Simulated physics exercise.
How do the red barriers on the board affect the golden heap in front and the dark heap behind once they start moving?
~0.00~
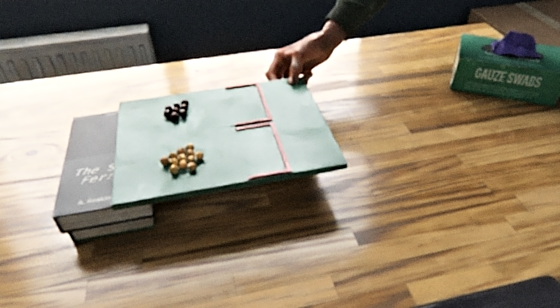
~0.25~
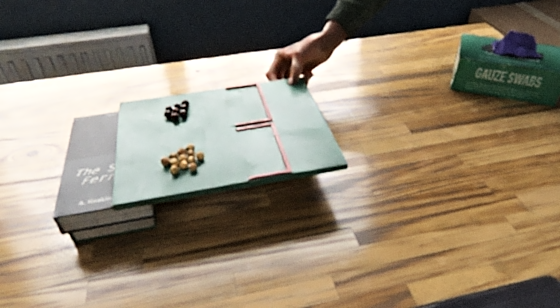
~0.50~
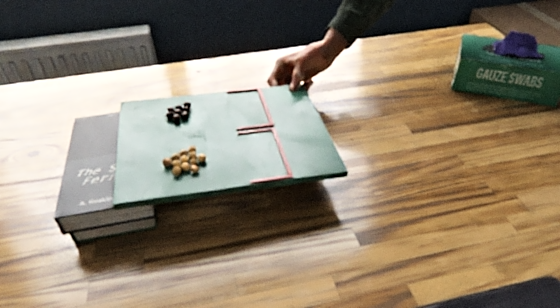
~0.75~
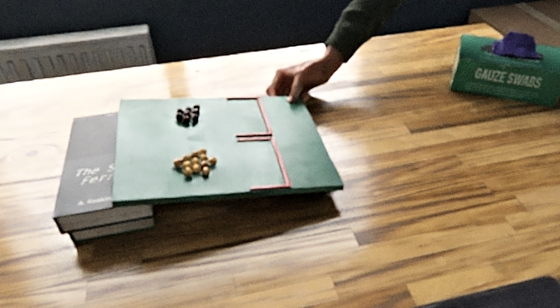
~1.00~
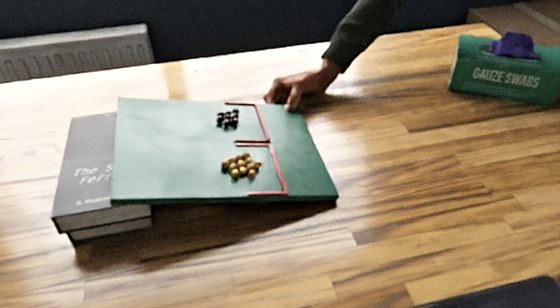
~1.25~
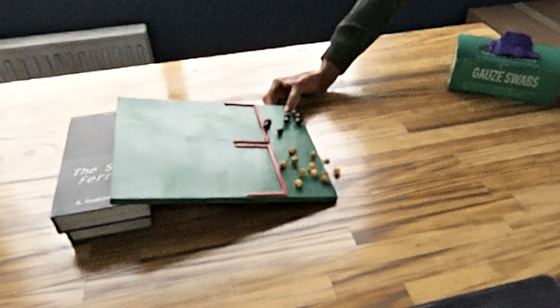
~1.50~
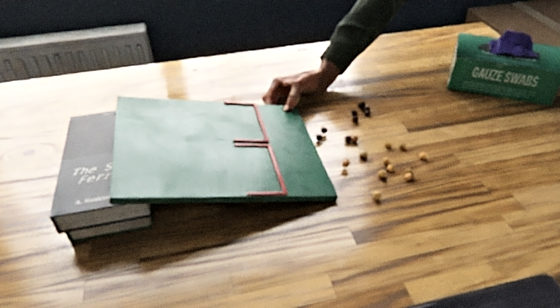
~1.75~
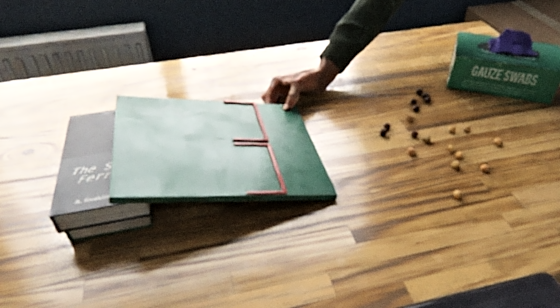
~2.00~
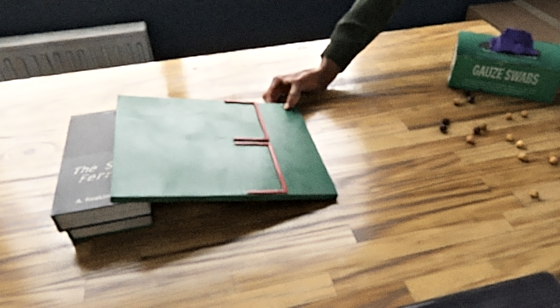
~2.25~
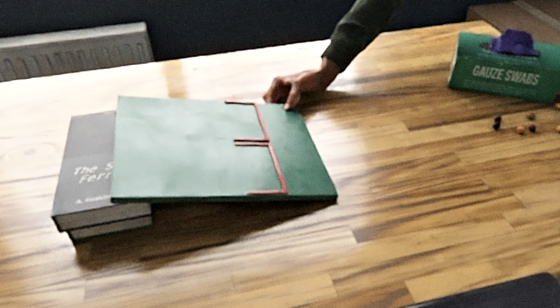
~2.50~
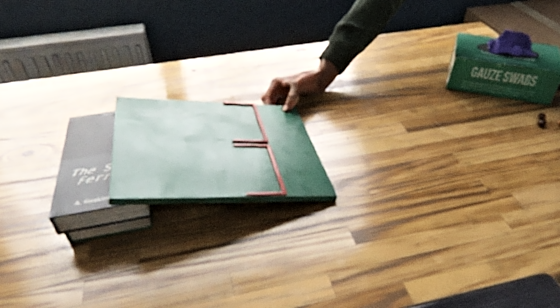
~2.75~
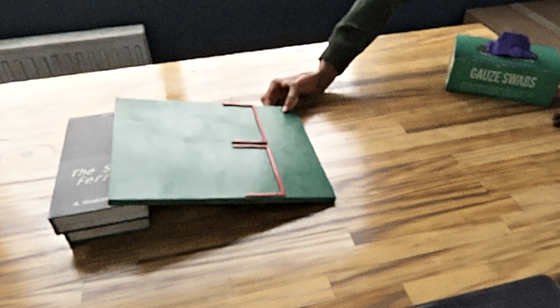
Neither heap is caught. The golden beads and the dark beads all get over their red barriers and roll away across the table to the right.
